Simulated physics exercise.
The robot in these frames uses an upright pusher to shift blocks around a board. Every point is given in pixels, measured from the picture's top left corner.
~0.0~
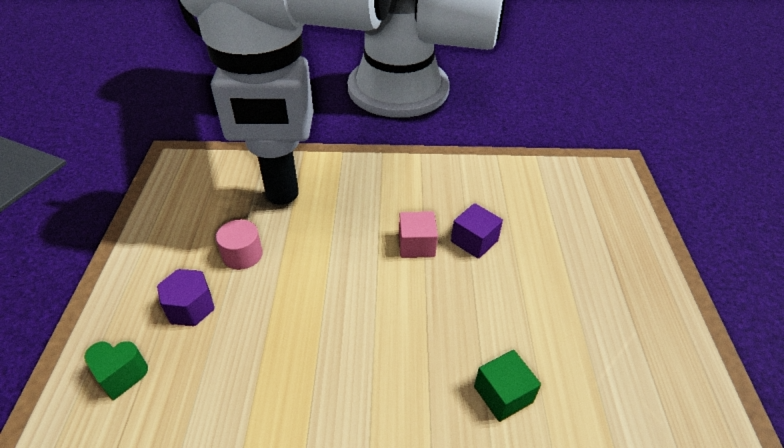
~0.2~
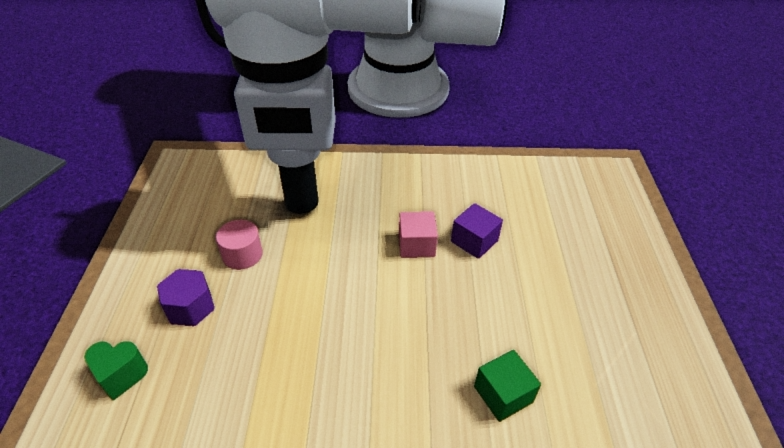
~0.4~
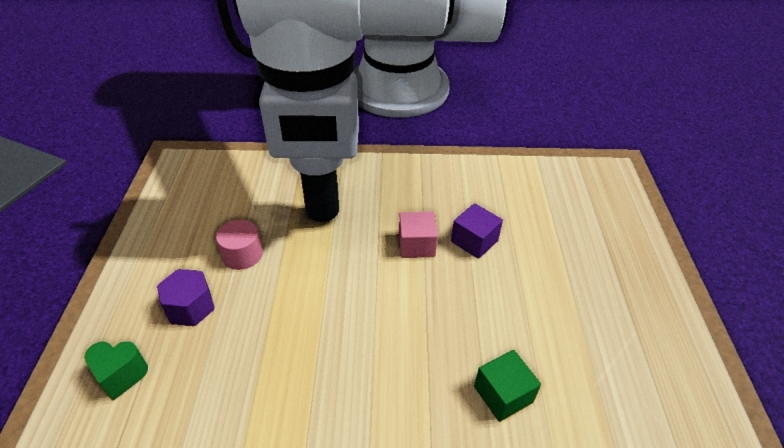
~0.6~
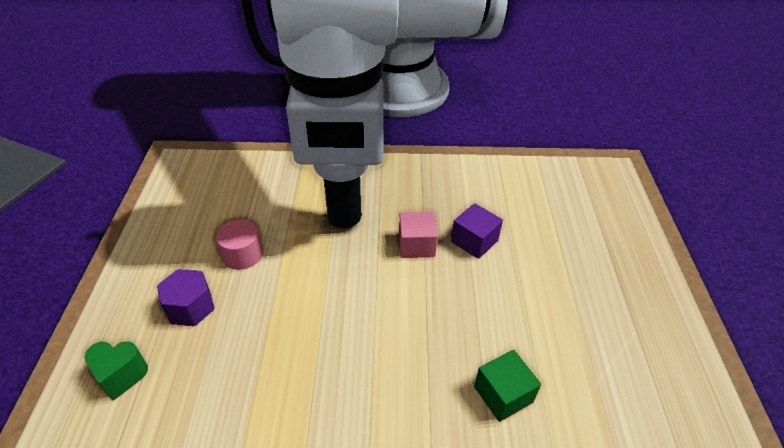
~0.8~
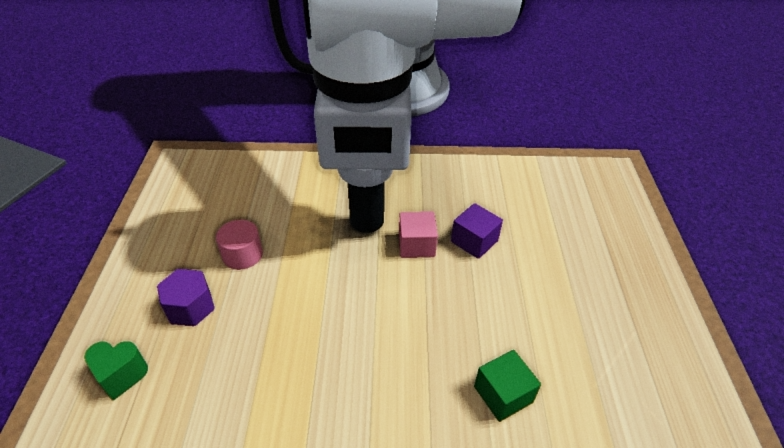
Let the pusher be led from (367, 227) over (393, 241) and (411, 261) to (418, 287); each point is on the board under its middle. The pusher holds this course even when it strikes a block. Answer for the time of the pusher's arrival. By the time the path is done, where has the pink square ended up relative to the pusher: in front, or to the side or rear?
I think it loses its spot in front.
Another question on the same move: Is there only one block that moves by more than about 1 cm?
Yes.
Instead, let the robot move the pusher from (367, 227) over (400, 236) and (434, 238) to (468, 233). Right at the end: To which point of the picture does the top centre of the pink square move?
It should be at (463, 243) by then.
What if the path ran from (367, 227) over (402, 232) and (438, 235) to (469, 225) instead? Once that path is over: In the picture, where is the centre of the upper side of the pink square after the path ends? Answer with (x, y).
The top centre is at (453, 241).
What follows on the original path. One third of the way, pusher (393, 235); pink square (429, 227).
Two thirds of the way, pusher (411, 255); pink square (450, 235), turned 25° anticlockwise; purple square (483, 219).
At the end, pusher (419, 281); pink square (451, 236), turned 30° anticlockwise; purple square (483, 219).
